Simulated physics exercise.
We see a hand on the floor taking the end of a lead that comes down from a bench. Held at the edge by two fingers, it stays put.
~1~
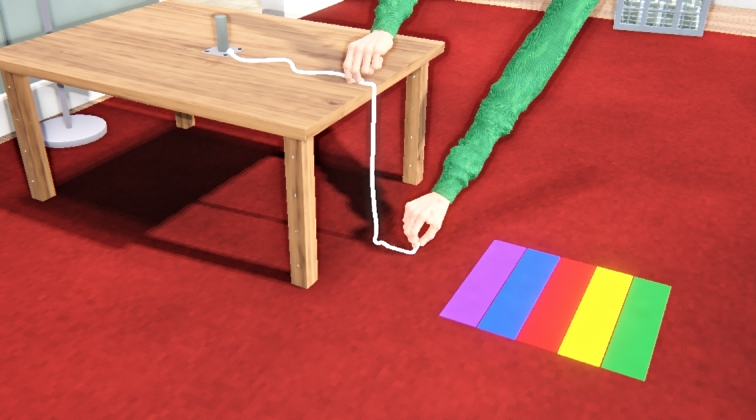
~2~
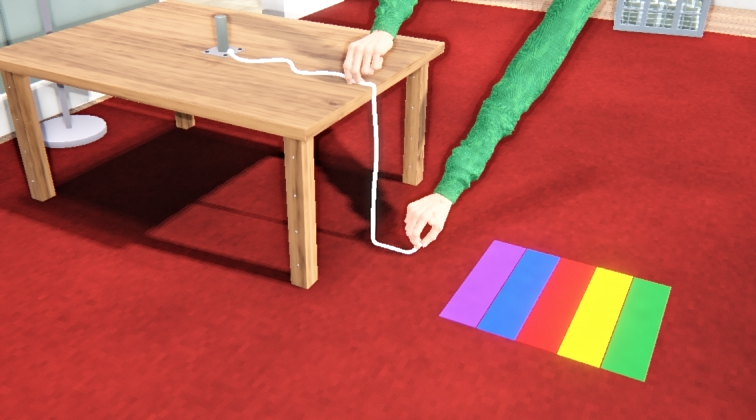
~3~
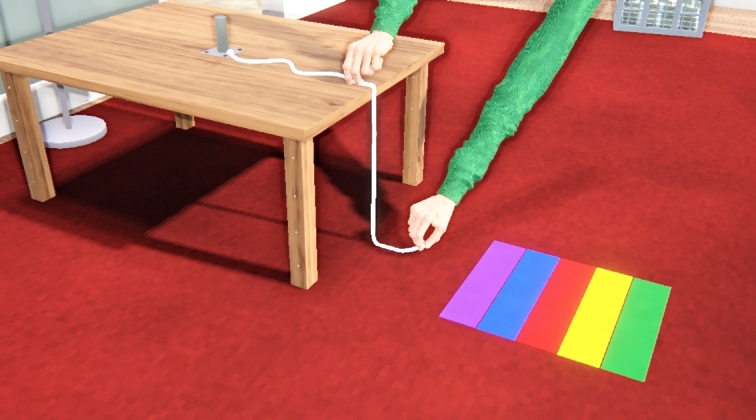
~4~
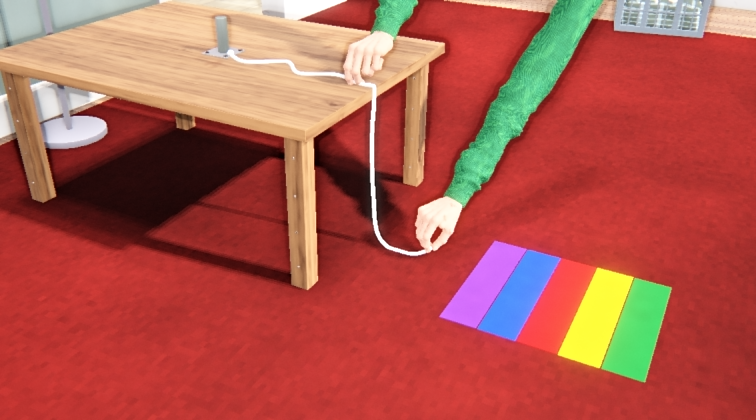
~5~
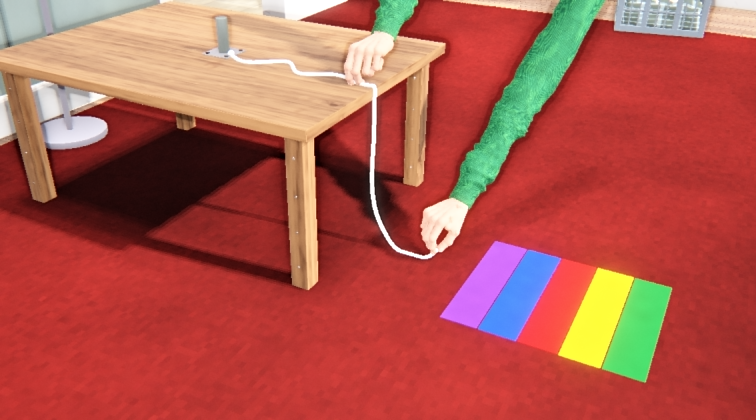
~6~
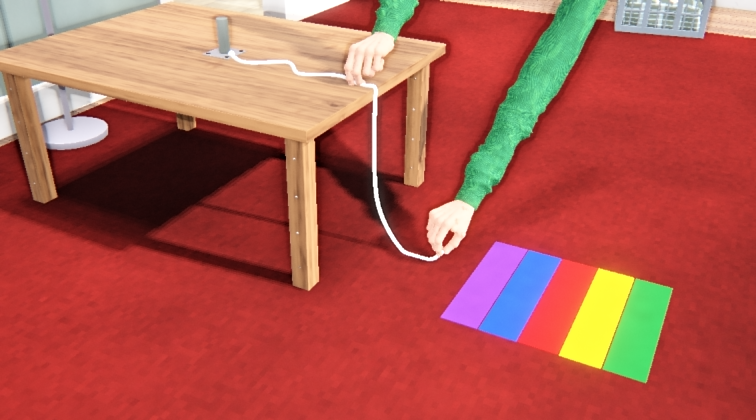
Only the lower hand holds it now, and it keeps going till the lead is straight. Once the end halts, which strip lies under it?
The red strip lies under it.
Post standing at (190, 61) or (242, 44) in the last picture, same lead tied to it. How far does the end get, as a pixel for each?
Around (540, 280) and (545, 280), in that order.
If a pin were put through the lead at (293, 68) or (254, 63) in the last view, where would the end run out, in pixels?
(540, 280); (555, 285).
Early on, end near (507, 270); over purple.
Midway, end near (543, 280); over blue.
At the end of the slack, end near (563, 285); over red. The red one.
